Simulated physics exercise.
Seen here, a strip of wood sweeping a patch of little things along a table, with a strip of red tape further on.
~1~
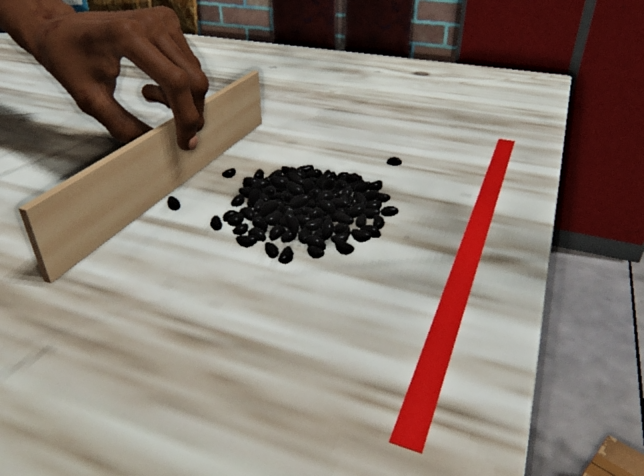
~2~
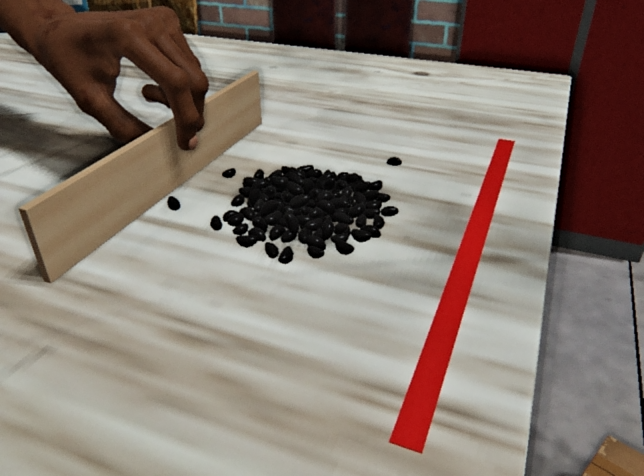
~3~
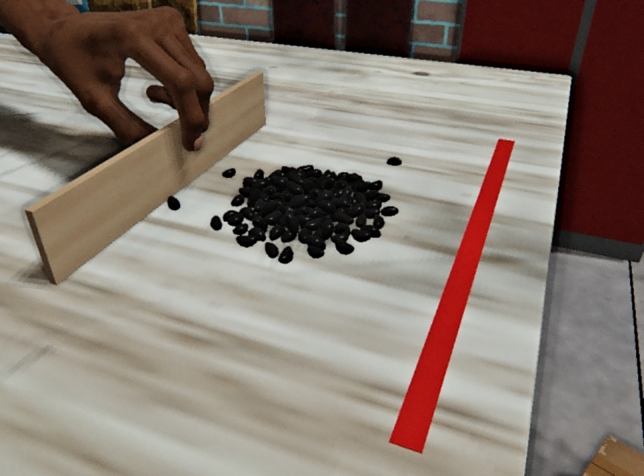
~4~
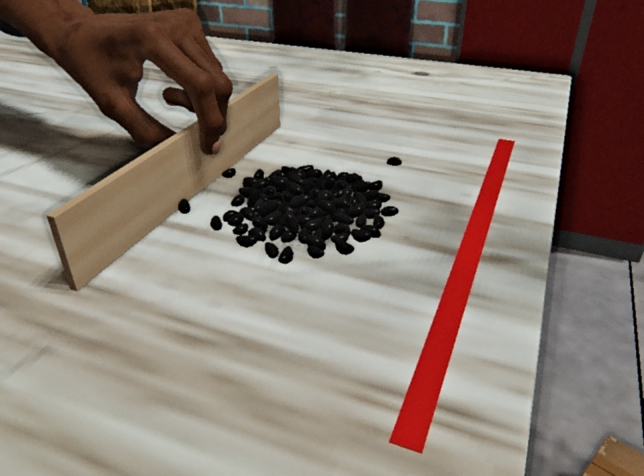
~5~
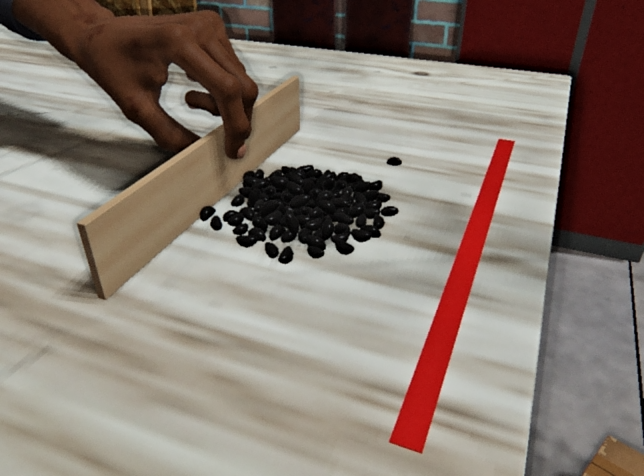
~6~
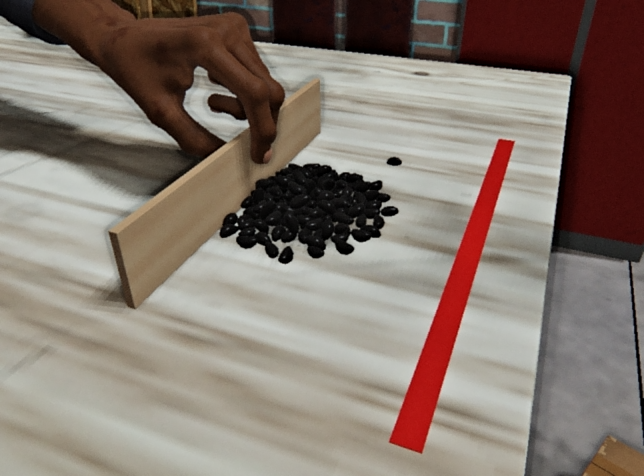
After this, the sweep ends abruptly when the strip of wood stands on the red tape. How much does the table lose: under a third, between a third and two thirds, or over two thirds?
Lost: Between a third and two thirds of the heap.
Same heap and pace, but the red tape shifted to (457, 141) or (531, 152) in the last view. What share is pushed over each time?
Near 0 % and 90 %.
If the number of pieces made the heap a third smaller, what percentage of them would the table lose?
Roughly 40 in a hundred.
Soon, strip of wood still moving, near (366, 156); heap all on the table, its front near (483, 226).
A while on, strip of wood stopped at the red tape; heap about a quarter over the edge.
Towards the end, strip of wood stopped at the red tape; heap about half over the edge.
Finally, strip of wood stopped at the red tape; heap about half over the edge.
